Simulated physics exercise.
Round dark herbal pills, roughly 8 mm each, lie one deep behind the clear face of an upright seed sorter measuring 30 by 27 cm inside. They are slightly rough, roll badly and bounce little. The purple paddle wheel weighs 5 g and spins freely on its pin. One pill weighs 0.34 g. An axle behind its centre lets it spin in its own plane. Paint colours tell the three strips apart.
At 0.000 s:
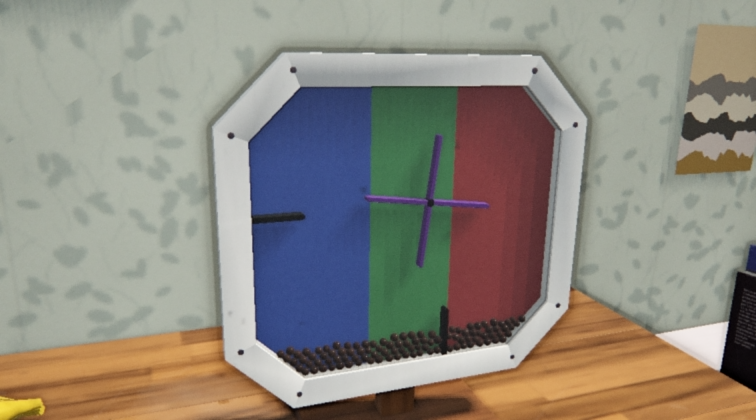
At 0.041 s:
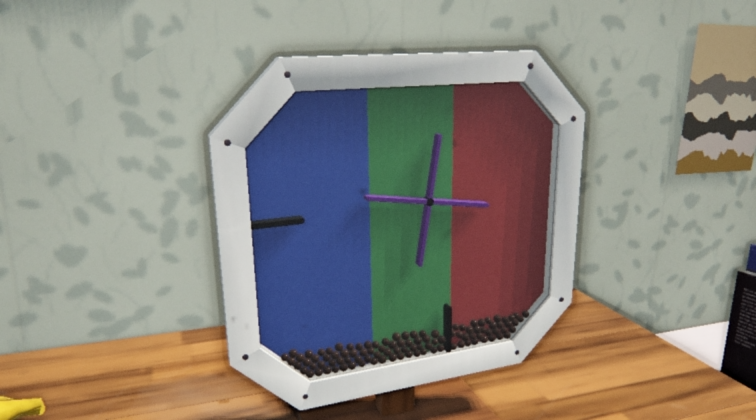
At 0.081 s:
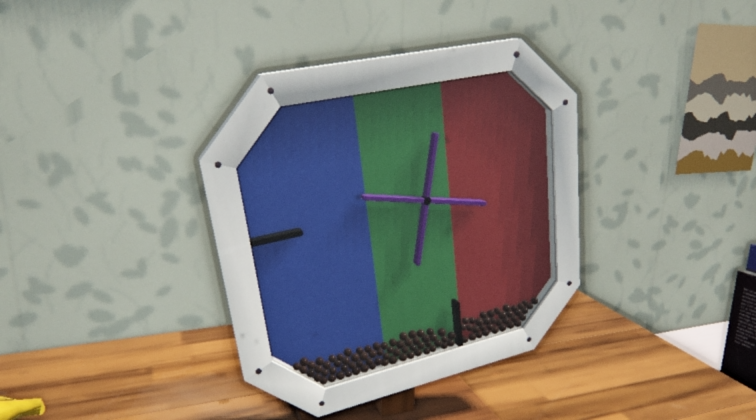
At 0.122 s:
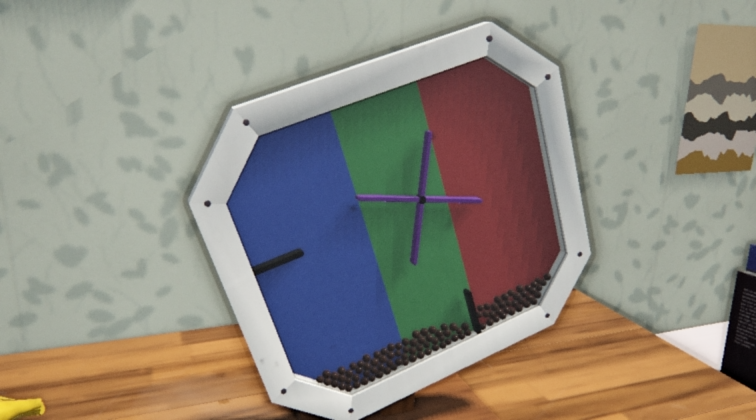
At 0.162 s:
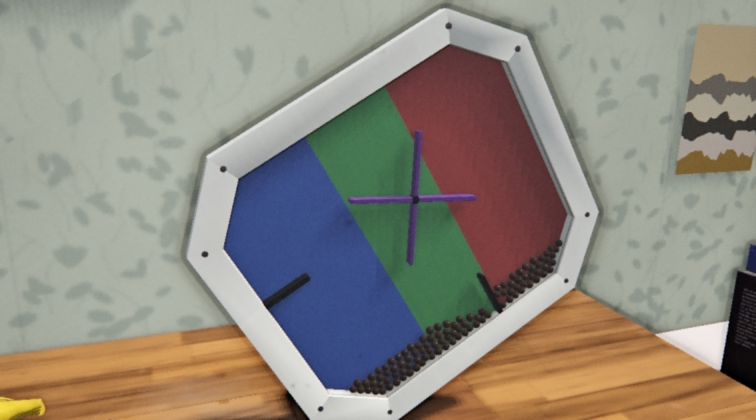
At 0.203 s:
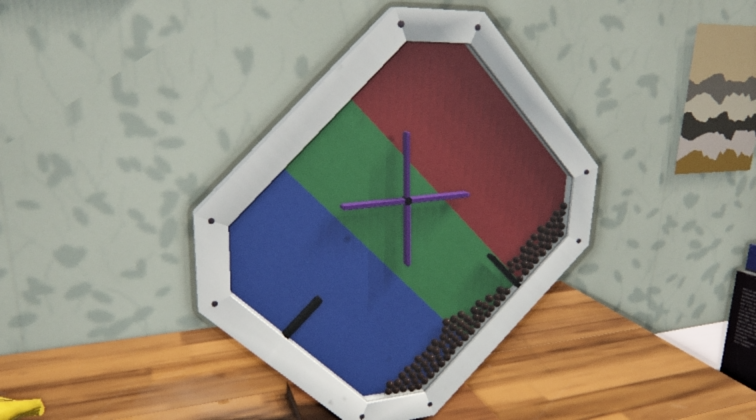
On a wooden tabletop, an upright, white-framed sorter with blue, green and red strips stands level, dark pills lying along its bottom. It turns anticlockwise, slowly at first and then further, until the strips slant steeply. The pills shift rightward, banking along the lower right edge beneath the purple paddle wheel.
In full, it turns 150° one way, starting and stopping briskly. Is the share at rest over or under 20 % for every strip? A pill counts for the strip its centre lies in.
Red strip under, blue strip over, green strip under 20 %.
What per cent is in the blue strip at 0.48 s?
Some 65 per cent.
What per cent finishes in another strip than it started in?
Roughly 65 per cent.
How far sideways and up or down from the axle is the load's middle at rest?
About 6 cm right and 10 cm below.
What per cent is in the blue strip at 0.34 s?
About 55 per cent.
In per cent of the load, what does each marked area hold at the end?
Red strip: 0; blue strip: 85; green strip: 15.
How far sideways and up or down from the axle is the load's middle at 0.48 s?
Some 9 cm right and 1 cm above.
By 0.34 s, it stands 90° anticlockwise; the pills' middle is 11 cm right of and 3 cm below the centre; red 35 %, blue 55 %, green 10 %.
By 0.48 s, it stands 135° anticlockwise; the pills' middle is 9 cm right of and 1 cm above the centre; red 35 %, blue 65 %.
By 0.59 s, it stands 150° anticlockwise; the pills' middle is 6 cm right of and level with the centre; red 35 %, blue 65 %.
At rest by 2.8 s, it stands 150° anticlockwise; red 0 %, blue 85 %, green 15 %.
